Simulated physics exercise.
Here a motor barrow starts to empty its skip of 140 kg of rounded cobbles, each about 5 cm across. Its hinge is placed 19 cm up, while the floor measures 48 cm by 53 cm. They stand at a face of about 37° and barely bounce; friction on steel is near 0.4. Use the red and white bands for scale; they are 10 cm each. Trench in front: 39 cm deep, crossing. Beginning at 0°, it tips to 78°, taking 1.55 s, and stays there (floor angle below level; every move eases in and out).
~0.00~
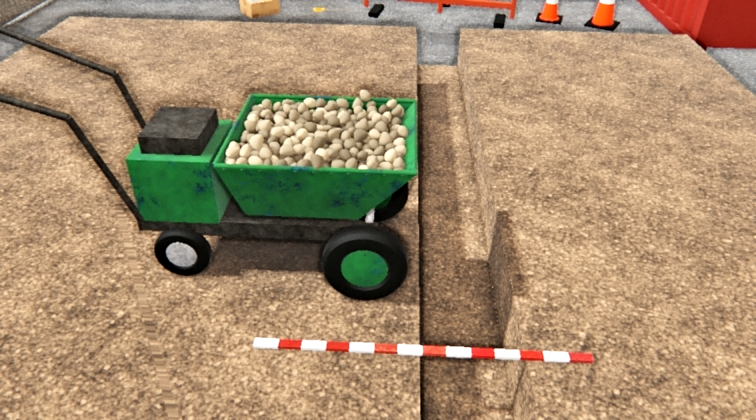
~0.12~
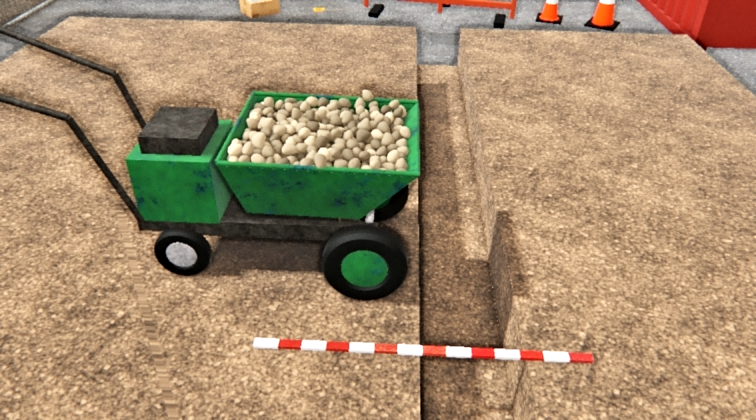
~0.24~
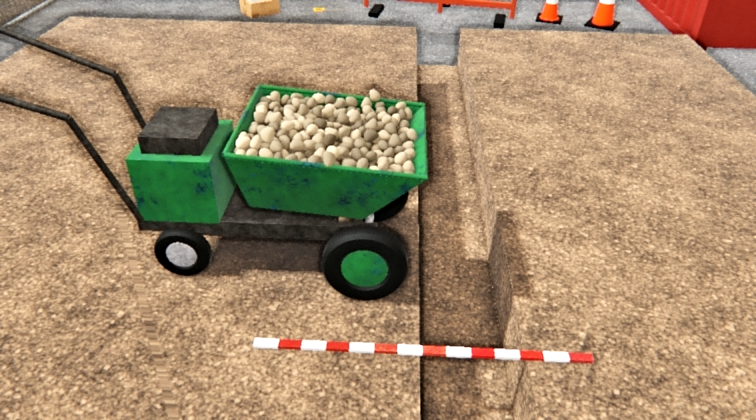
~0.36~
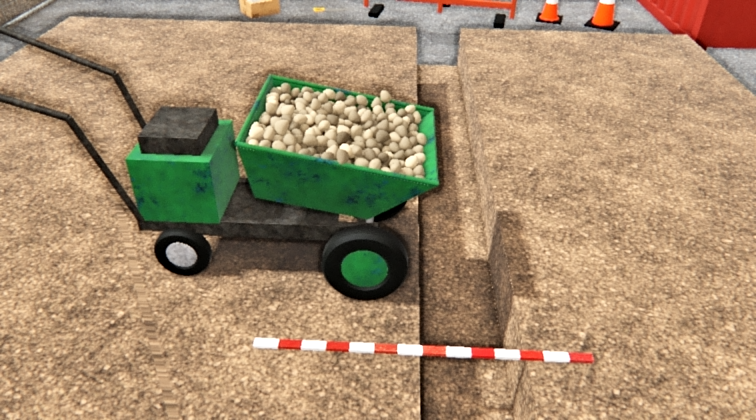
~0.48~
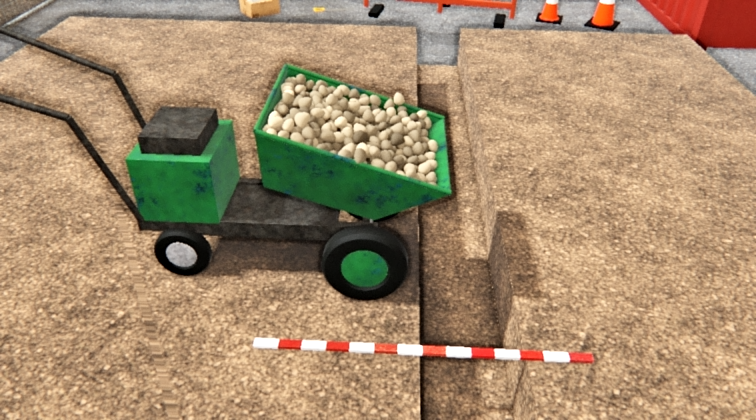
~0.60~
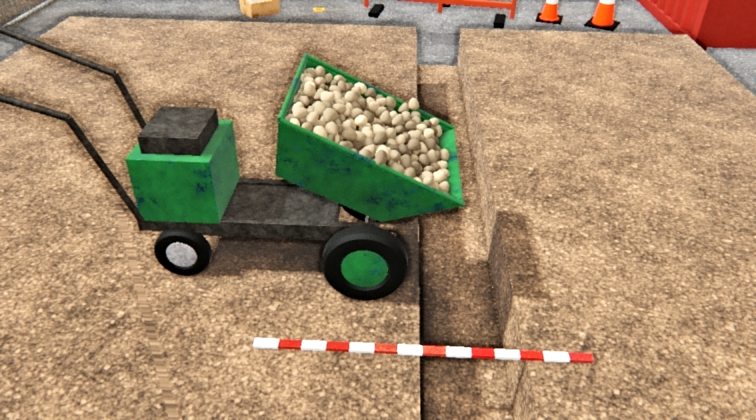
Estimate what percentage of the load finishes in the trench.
Roughly 56 percent.
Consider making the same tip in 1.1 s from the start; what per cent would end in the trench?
My guess is near 50 percent.
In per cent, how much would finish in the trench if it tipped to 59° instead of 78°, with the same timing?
About 55 per cent would end up in the trench.
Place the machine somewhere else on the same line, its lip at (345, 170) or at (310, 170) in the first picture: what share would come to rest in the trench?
About 100 per cent from the first spot, about 85 from the second.
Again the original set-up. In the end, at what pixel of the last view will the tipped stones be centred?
Their middle is at about (496, 299).
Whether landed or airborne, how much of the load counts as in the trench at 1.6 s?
About 30%.
After 1.2 s the floor is at 66°; 97 % in the skip, 3 % in the trench; the foremost stones are at (506, 232).
After 1.6 s the floor is at 78°; 33 % in the skip, 30 % in the trench, 38 % past the trench; the foremost stones are at (644, 270).
After 2.0 s the floor is at 78°; 5 % in the skip, 49 % in the trench, 45 % past the trench; the foremost stones are at (705, 277).
After 4.0 s the floor is at 78°; 0 % in the skip, 56 % in the trench, 44 % past the trench; the foremost stones are at (741, 295).
